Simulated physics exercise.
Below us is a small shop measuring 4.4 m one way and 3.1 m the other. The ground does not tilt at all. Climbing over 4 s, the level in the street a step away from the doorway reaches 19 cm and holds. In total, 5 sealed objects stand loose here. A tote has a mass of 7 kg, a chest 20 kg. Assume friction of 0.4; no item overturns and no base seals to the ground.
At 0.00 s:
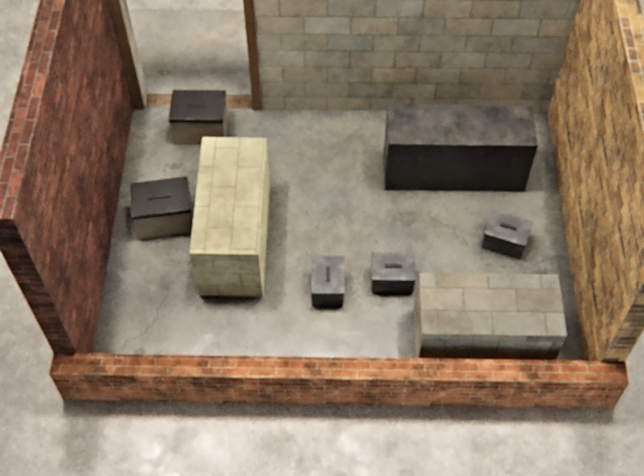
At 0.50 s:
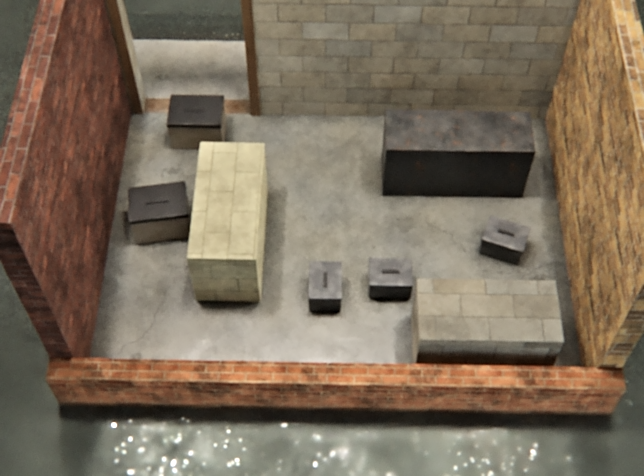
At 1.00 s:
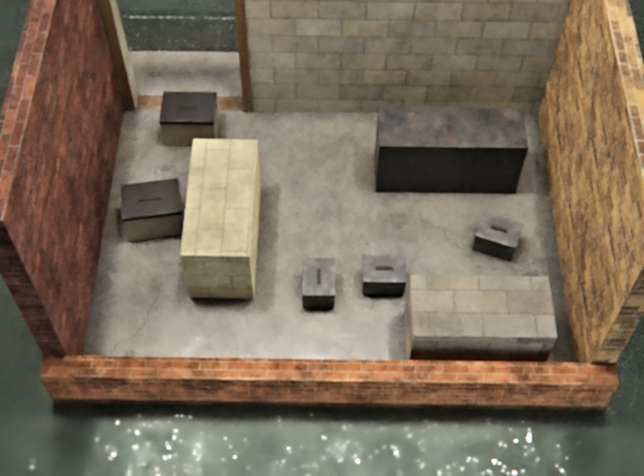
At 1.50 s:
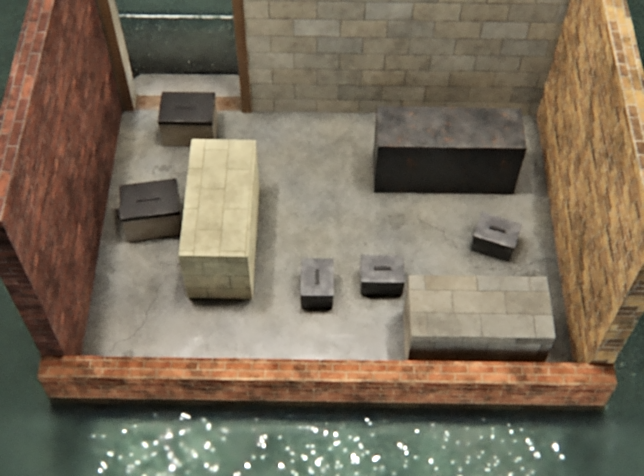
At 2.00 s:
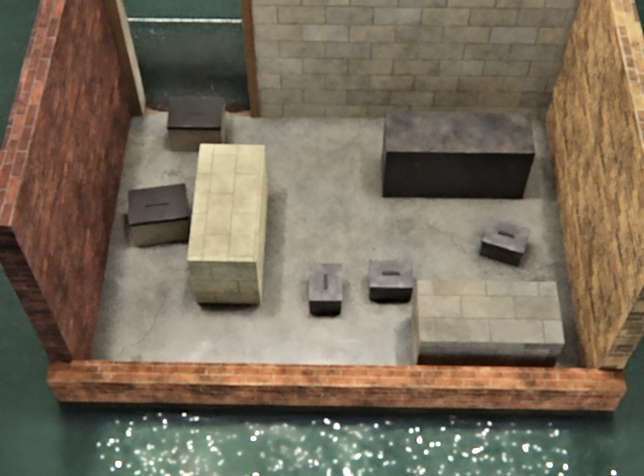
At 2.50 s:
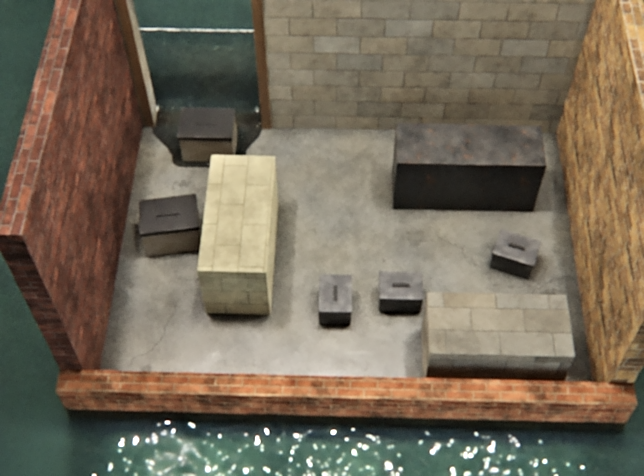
Brick-walled room holding blocks and boxes standing still as dark green water surrounds it and begins creeping through the back doorway.
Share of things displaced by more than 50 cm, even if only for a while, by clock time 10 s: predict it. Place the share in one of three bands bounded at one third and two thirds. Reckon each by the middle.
Most likely a middling share gets moved that far.
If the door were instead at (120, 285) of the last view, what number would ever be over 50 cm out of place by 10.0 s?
You'd get 2 in that case.
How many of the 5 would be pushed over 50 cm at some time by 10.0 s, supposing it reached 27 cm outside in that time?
Under that setup the answer is 4.
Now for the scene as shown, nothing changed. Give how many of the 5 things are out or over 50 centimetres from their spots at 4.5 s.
By my tally, 1.
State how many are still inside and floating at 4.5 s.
0 at that moment.
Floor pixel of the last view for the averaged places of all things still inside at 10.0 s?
Centre of the remaining things: Roughly (409, 297).
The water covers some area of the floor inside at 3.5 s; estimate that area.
Wet area: Approx. 1.5 m2.
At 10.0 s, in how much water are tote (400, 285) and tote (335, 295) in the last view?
I'd estimate 7 cm for the first and 6 cm for the second.
After 3.5 s 0 of 5 are over 50 cm from their spots; 0 afloat.
After 4.5 s 1 of 5 are over 50 cm from their spots; 0 afloat.
After 7.0 s 2 of 5 are over 50 cm from their spots; 1 afloat.
After 10.0 s 3 of 5 are over 50 cm from their spots, and 3 have been at some point; 2 afloat.
